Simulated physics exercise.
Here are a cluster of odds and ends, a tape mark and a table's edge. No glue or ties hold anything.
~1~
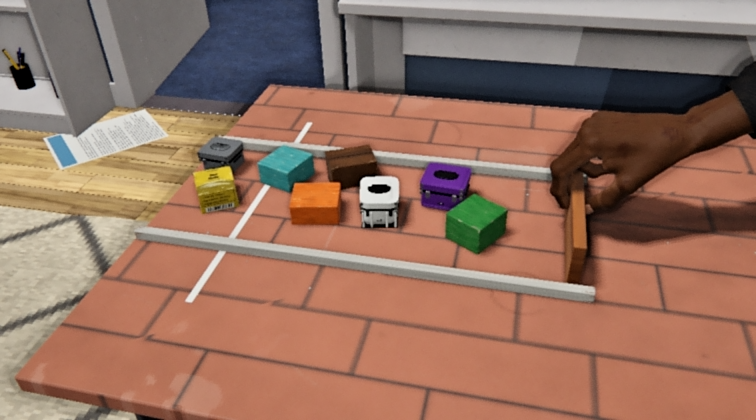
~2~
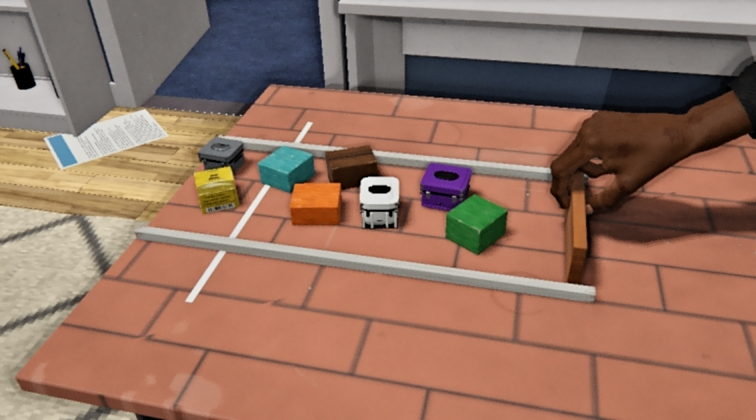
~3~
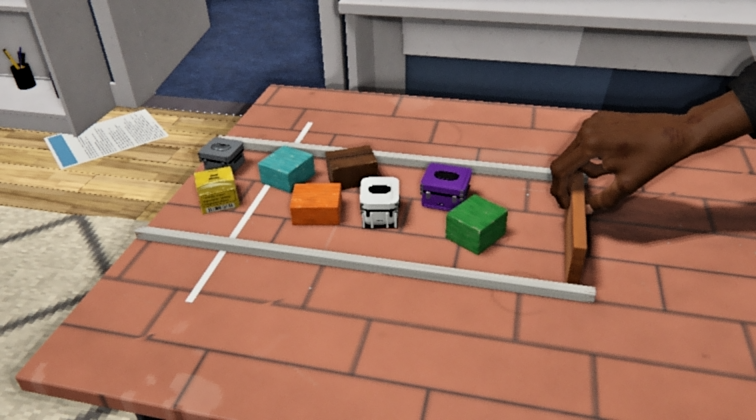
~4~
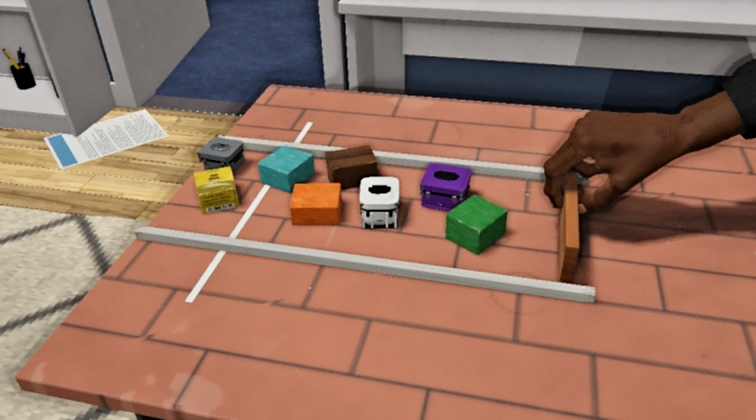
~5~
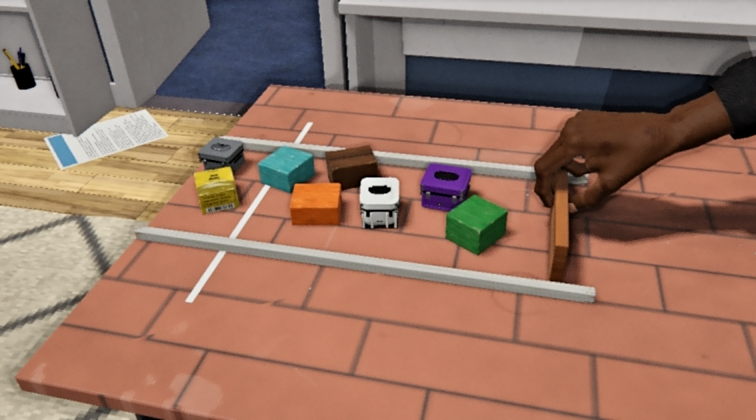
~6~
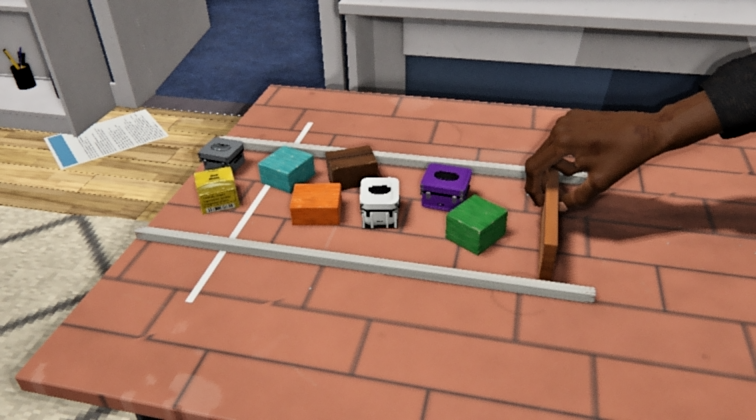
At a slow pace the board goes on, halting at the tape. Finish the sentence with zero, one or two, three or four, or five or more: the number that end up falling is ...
The number that end up falling is three or four.
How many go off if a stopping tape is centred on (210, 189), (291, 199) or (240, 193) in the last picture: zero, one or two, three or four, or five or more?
Results per position - more than four / just one or two / 3 or 4.
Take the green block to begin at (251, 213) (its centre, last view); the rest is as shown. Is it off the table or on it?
This time it winds up down.
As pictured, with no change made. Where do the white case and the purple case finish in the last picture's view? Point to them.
First (202, 184), then (251, 168).
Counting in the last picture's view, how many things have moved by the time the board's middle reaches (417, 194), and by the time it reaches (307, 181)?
It comes to 4 for the first spot, 8 for the other.
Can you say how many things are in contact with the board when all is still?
Result: 2 in all.
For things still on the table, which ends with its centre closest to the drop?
That would be the brown box.
Soon after, none off yet; grey case at rest near (223, 158); yellow box at rest near (217, 190); turquoise block at rest near (287, 169).
After that, none off yet; grey case at rest near (223, 157); yellow box displaced a little near (205, 188); turquoise block displaced about its own width near (258, 166).
In the end, the number that fall off is three or four; gone, orange block, turquoise block, yellow box and grey case.
